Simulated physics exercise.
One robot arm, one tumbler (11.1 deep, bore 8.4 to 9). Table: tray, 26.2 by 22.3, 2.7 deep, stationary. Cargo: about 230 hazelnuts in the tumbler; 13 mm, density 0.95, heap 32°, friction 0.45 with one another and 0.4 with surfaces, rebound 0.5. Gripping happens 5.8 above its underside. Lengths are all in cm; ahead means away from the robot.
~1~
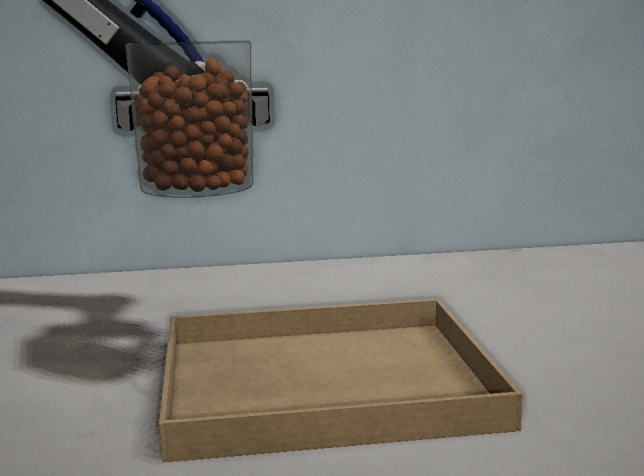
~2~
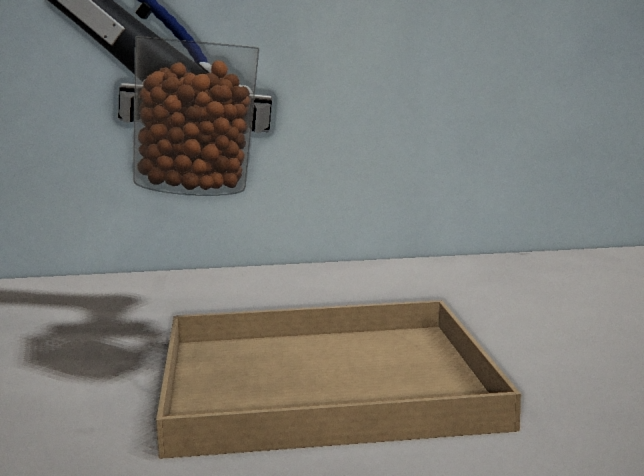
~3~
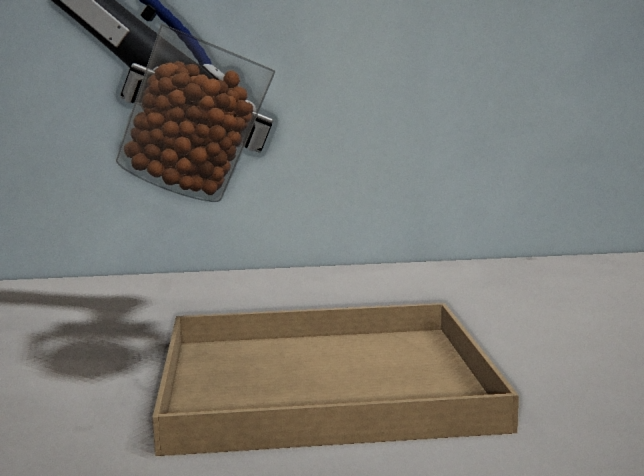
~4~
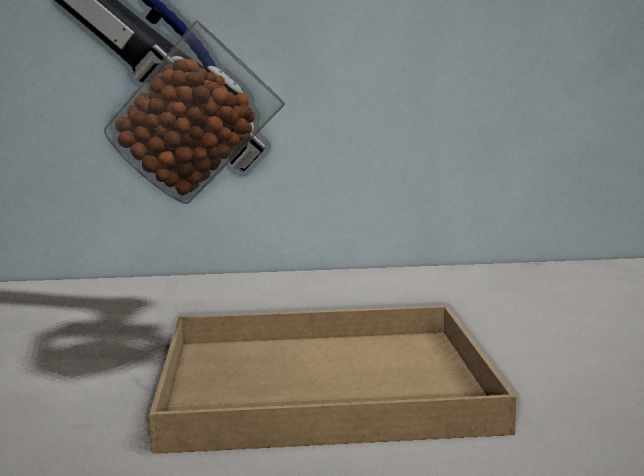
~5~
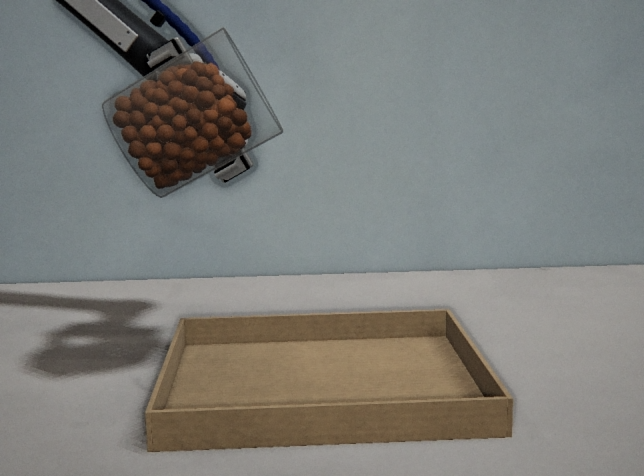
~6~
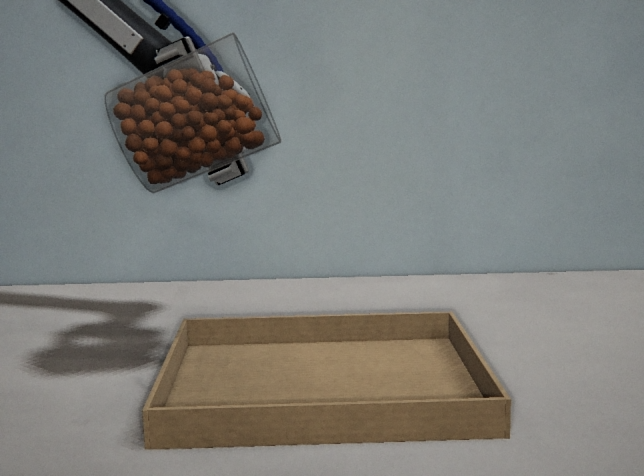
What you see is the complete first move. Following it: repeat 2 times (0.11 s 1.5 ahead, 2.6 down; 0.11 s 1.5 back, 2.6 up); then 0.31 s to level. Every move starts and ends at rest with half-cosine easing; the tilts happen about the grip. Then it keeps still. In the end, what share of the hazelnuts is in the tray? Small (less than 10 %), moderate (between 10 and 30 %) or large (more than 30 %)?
Small.
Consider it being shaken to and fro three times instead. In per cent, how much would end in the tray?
5 %.
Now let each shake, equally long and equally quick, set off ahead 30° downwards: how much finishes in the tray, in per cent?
It comes to near 10 percent.
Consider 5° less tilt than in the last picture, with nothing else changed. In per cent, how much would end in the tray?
I'd put it close to 0 per cent.
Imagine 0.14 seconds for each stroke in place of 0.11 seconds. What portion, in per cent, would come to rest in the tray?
That would give around 0 per cent.
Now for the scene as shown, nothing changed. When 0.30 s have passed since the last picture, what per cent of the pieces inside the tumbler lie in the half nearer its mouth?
Around 40 per cent of it.
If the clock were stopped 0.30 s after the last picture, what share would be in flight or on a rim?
I'd put it near 1 per cent.
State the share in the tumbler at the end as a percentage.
Near 95 in a hundred.
Then, 0.30 s later, tilted 68° forward, highest piece 25 above the table; 230 in the tumbler, 2 in flight or on a rim.
Then, 0.60 s later, tilted 32° forward, highest piece 26 above the table; 226 in the tumbler, 4 in the tray, 2 in flight or on a rim.
Then, 0.95 s later, level, highest piece 28 above the table; 226 in the tumbler, 6 in the tray.
Then, 2.00 s later, level, highest piece 28 above the table; 226 in the tumbler, 6 in the tray.
At rest, 226 in the tumbler, 6 in the tray. That is 3 % in the tray.
